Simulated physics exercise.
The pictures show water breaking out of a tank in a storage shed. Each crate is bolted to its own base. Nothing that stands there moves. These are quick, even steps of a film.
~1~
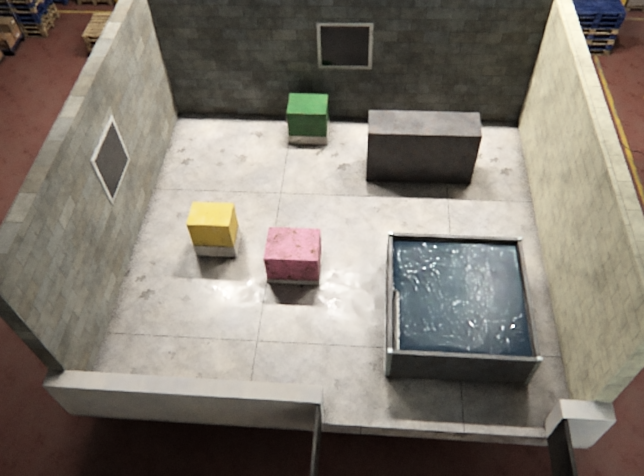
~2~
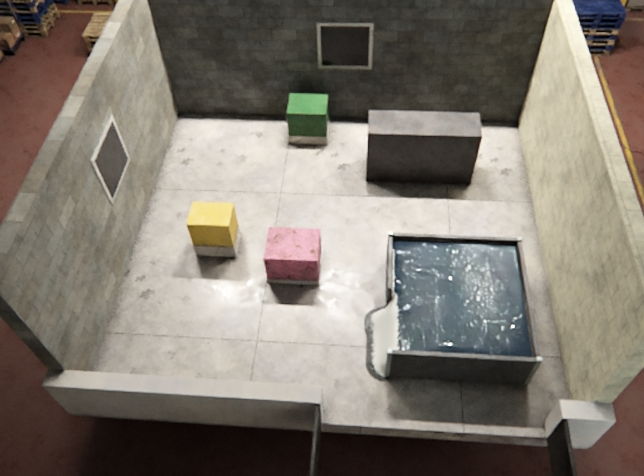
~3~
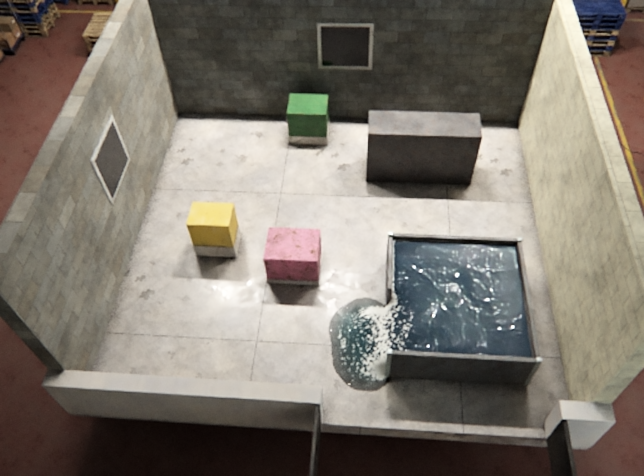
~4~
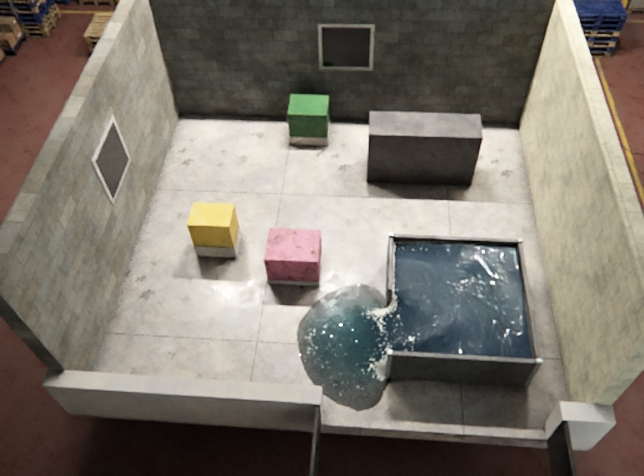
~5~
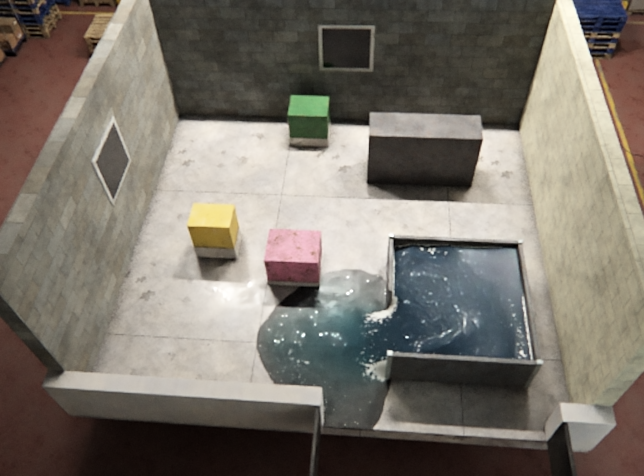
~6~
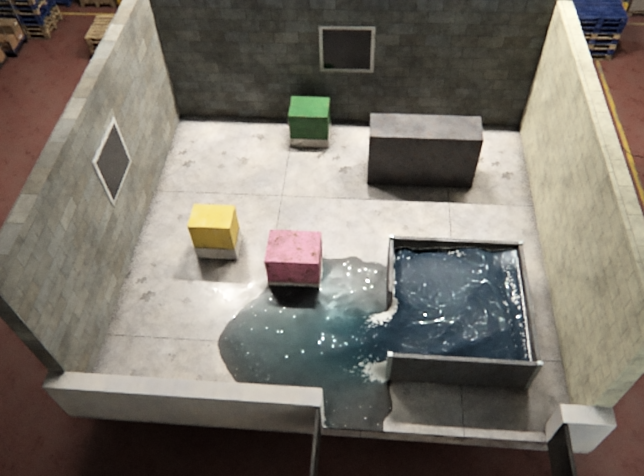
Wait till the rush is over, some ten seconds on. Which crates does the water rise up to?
One by one: The pink crate is soaked; the yellow crate keeps dry; the green crate keeps dry.
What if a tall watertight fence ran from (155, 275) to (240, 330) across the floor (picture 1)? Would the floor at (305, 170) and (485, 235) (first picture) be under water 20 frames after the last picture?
As listed: No water, dry.
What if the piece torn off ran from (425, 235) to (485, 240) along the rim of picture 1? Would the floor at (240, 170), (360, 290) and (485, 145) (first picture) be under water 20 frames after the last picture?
One after the other: Wet, clear, covered.
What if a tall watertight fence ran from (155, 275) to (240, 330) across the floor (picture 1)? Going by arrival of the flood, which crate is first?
First comes the one in pink.
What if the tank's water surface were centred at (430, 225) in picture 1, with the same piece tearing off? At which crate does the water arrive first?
First comes the pink-painted one.
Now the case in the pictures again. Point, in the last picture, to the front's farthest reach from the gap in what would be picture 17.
Around (146, 220).
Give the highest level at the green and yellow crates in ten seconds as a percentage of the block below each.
About 70 and 50 per cent.
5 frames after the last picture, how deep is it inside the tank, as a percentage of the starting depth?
Close to 68 %.
A moment on, water covers 25 % of the floor; the pink crate water round its plinth, the yellow crate not reached, the green crate not reached.
Next, water covers 30 % of the floor; the pink crate water round its plinth, the yellow crate water round its plinth, the green crate not reached.
Then, water covers 40 % of the floor; the pink crate water round its plinth, the yellow crate water round its plinth, the green crate not reached.
Later, water covers 60 % of the floor; the pink crate water round its plinth, the yellow crate water round its plinth, the green crate water round its plinth.
In the end, water covers 90 % of the floor; the pink crate was topped, the yellow crate stayed above the water, the green crate stayed above the water.
